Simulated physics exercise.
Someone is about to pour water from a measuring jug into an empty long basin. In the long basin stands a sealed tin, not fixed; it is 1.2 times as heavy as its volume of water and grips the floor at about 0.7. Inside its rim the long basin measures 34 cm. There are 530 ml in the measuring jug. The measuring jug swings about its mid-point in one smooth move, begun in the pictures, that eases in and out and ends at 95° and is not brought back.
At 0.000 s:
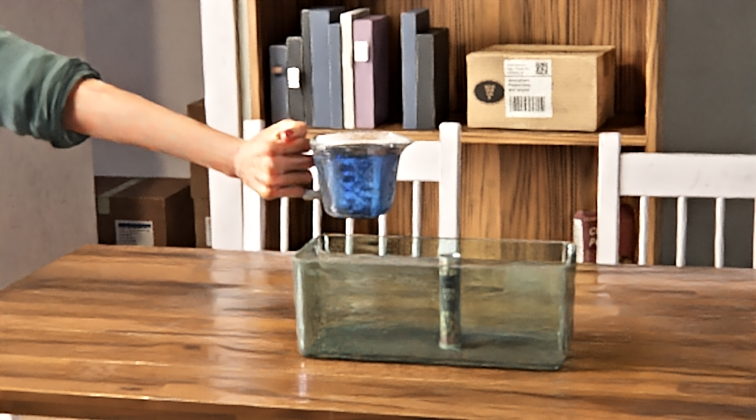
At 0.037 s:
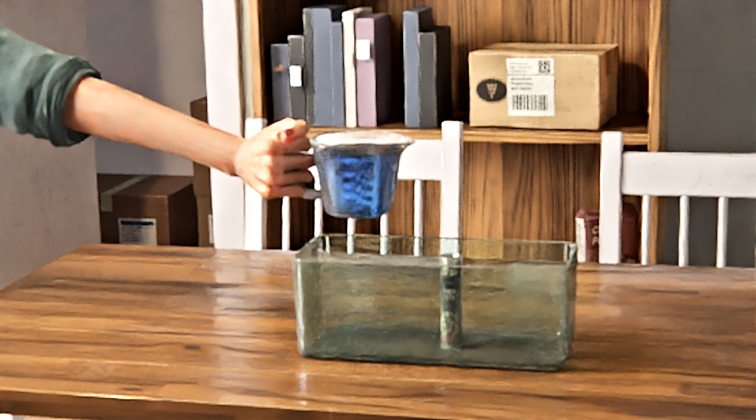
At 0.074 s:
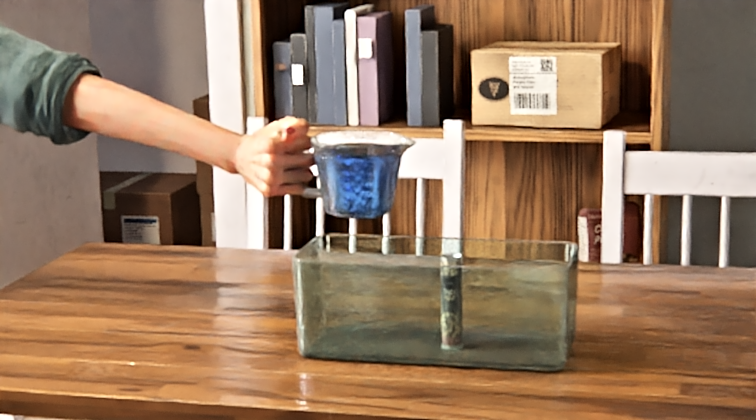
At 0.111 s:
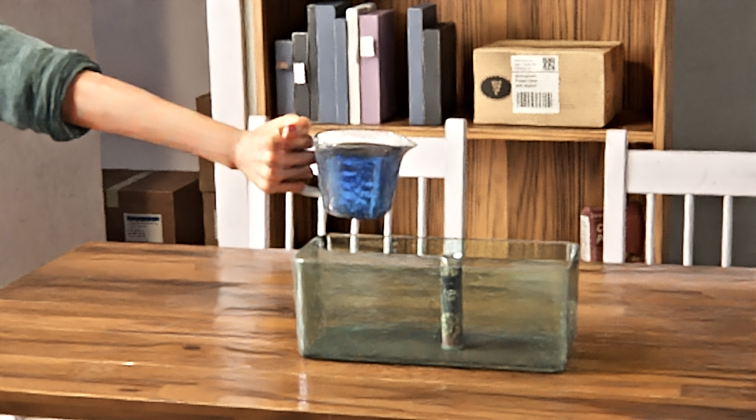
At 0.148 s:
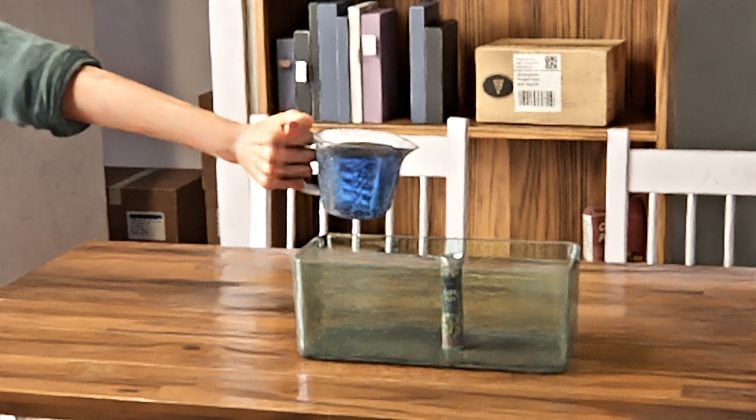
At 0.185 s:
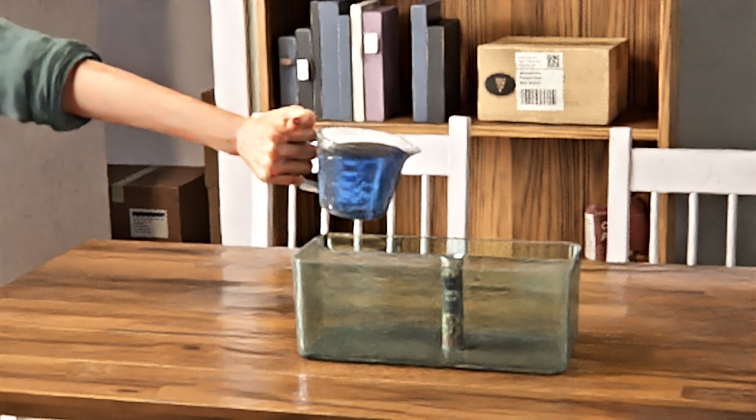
In this clip, a hand at the left holds a clear measuring jug of blue liquid above a long glass basin on a wooden table, keeping it nearly level at first, then tilting it slightly to the right.
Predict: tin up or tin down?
The tin goes over.
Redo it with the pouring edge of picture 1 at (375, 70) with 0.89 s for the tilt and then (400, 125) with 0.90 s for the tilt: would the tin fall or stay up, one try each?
First it topples; then it falls.
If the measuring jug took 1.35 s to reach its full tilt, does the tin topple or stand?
The tin falls.
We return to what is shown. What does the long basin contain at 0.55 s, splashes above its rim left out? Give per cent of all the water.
About 12 per cent.
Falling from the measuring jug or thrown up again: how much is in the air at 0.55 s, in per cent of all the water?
About 20 per cent.
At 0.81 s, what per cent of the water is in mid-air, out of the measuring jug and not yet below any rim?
Near 10 in a hundred.
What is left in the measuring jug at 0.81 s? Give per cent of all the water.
Some 16 per cent.
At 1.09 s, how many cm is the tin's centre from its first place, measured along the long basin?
About 8 cm.
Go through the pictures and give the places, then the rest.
Tilt 0°; pouring edge (414, 141); surface from (318, 149) to (401, 150); the long basin's rim runs from (305, 248) to (571, 257); the tin's top is at (450, 260), in the first picture.
Tilt 0°; pouring edge (415, 142); surface from (319, 149) to (401, 150), in the second picture.
Tilt 2°; pouring edge (416, 143); surface from (319, 148) to (402, 151), in the third picture.
Tilt 4°; pouring edge (418, 145); surface from (321, 147) to (403, 152), in the fourth picture.
Tilt 6°; pouring edge (419, 148); surface from (322, 147) to (404, 152), in the fifth picture.
Tilt 10°; pouring edge (421, 151); surface from (323, 147) to (407, 152), in the sixth picture.
Then, 0.55 s in, the tilt is 64° and 69 per cent is still to pour; the tin stands where it began.
Then, 0.81 s in, the tilt is 93° and 16 per cent is still to pour; the tin leans 5°.
Then, 1.09 s in, the tilt is 95° and 1 per cent is still to pour; the tin lies on its side.
Then, 1.39 s in, the tilt is 95° and 0 per cent is still to pour; the tin lies on its side.
Finally, the tin lies on its side.
